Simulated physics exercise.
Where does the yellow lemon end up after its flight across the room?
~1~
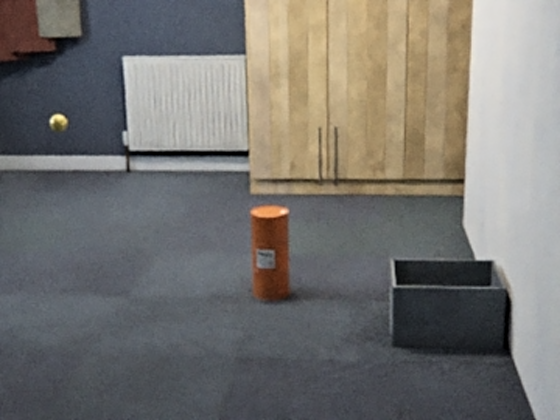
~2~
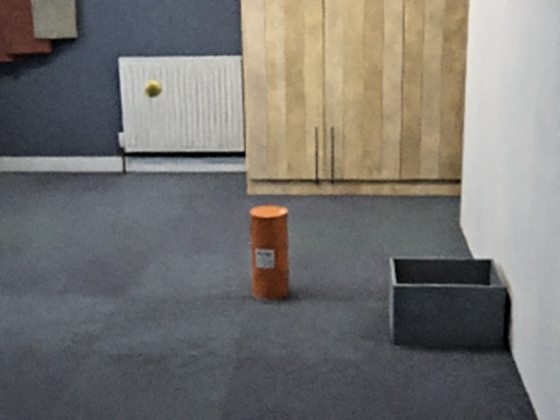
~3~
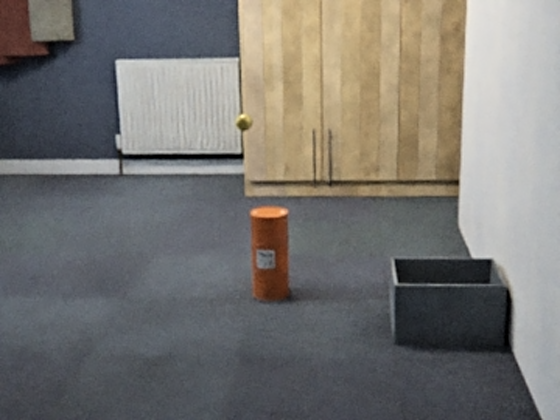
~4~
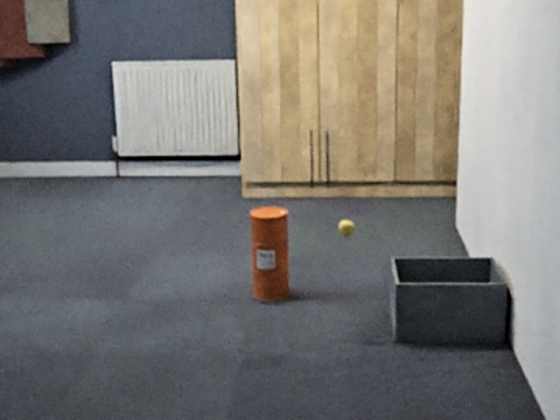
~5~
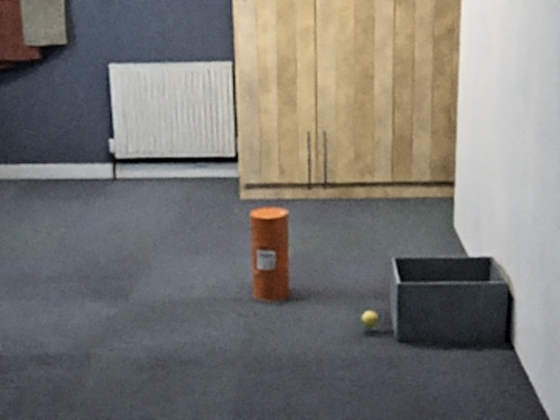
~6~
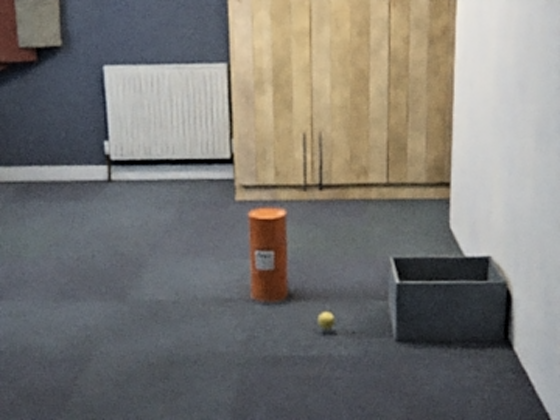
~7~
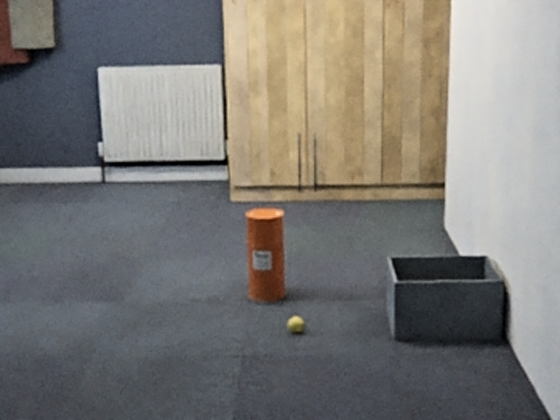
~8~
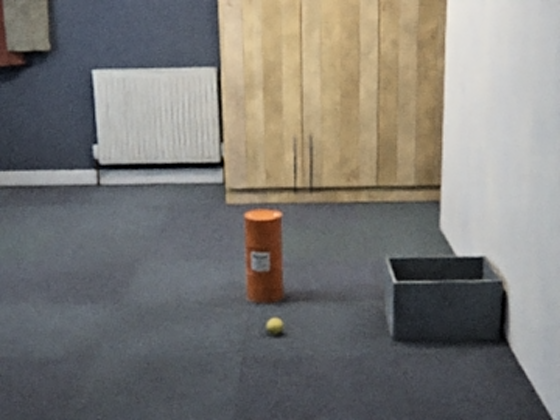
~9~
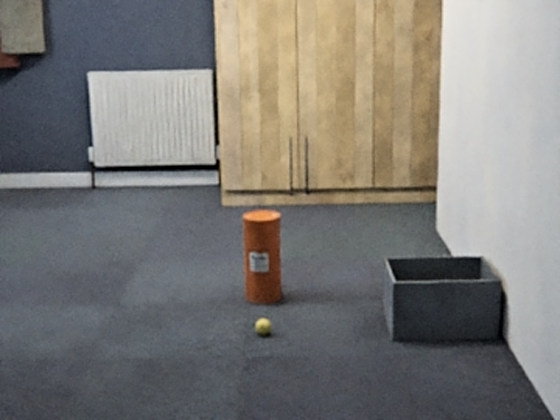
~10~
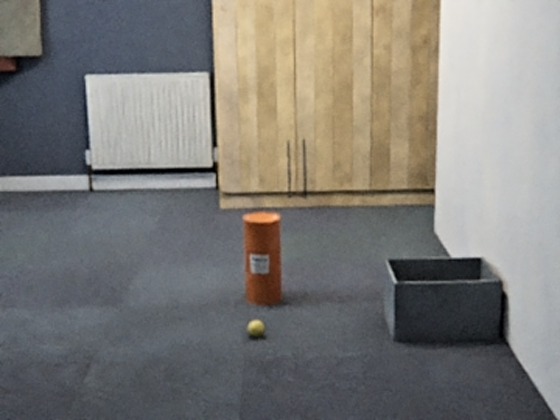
It ends up outside the box, on the carpet just in front of the orange canister.
